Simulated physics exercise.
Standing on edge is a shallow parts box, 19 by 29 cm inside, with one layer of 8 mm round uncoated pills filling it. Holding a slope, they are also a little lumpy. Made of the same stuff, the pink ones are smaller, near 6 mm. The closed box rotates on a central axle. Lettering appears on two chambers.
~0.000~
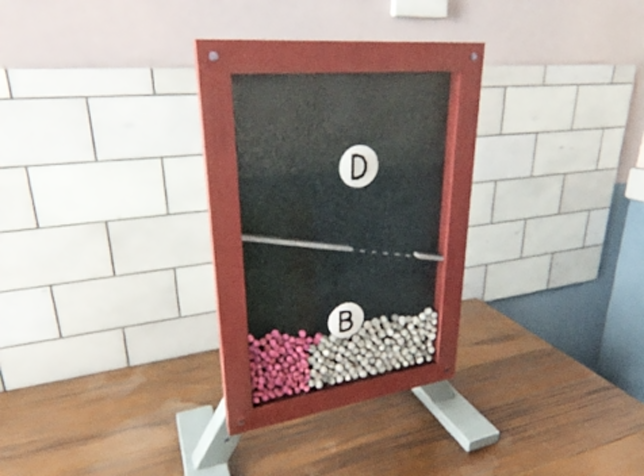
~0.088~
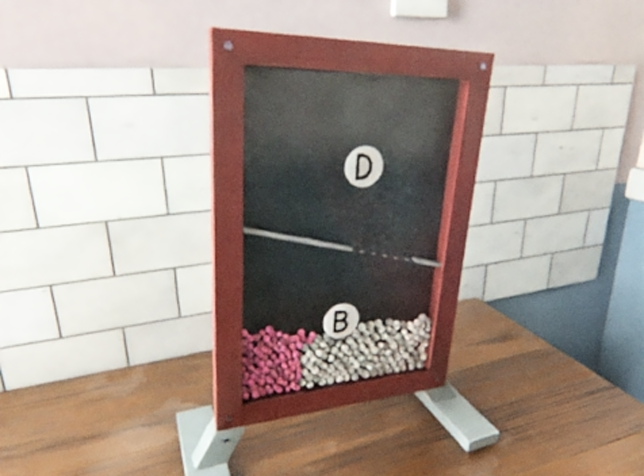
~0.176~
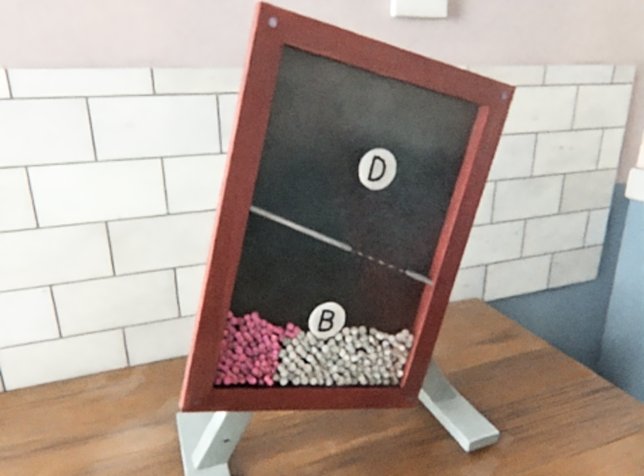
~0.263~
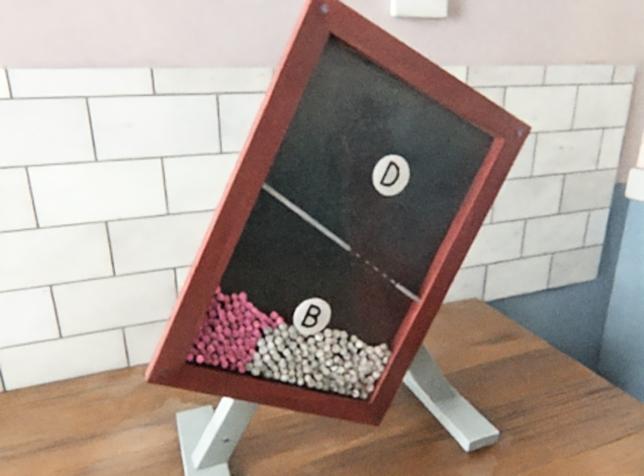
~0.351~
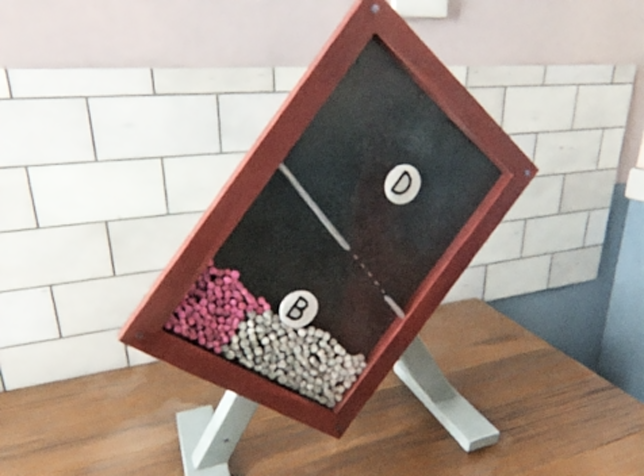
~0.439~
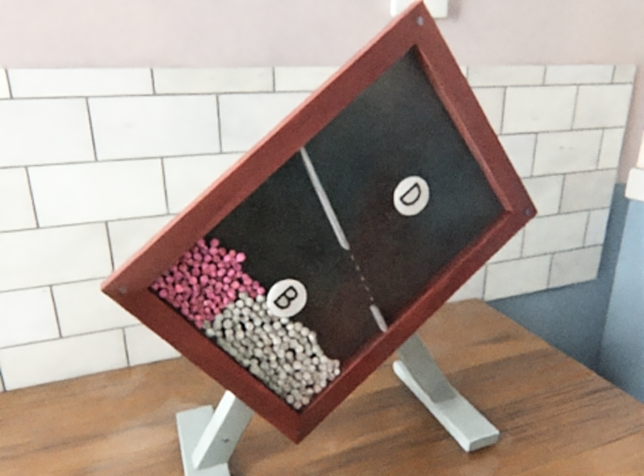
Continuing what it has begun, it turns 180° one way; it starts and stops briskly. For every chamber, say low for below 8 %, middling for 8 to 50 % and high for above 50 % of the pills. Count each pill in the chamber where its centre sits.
Chamber B: Low; chamber D: High.
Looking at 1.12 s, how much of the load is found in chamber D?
Some 55 per cent.
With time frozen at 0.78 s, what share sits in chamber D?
Close to 5 per cent of the load.
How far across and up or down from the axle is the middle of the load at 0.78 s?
Position estimate: Left 9 cm, below 2 cm.
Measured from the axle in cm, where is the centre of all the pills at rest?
Offset approx. 2 cm left, 11 cm below.
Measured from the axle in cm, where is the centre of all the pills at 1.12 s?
Offset: Approx. 5 cm left, 5 cm below.
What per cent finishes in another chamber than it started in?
Close to 95 in a hundred.
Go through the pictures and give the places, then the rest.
In the first frame, level; about 220 pills; pills' middle (337, 356); highest (275, 334); B (346, 321), D (359, 167).
In the second frame, turned 4° clockwise; pills' middle (329, 356); highest (269, 330).
In the third frame, turned 15° clockwise; pills' middle (308, 355); highest (229, 315); wall ends (245, 205) to (348, 247), (410, 273) to (432, 282).
In the fourth frame, turned 27° clockwise; pills' middle (286, 350); highest (217, 290).
In the fifth frame, turned 40° clockwise; pills' middle (265, 339); highest (209, 263).
In the sixth frame, turned 52° clockwise; pills' middle (248, 324); highest (201, 243); B (287, 298), D (412, 196).
After 0.78 s, it stands 100° clockwise; the pills' middle is 9 cm left of and 2 cm below the centre; B 95 %, D 5 %.
After 1.12 s, it stands 148° clockwise; the pills' middle is 5 cm left of and 5 cm below the centre; B 45 %, D 55 %.
After 1.42 s, it stands 180° clockwise; the pills' middle is 4 cm left of and 8 cm below the centre; B 15 %, D 85 %.
All still by 2.5 s, it stands 180° clockwise; B 5 %, D 95 %.
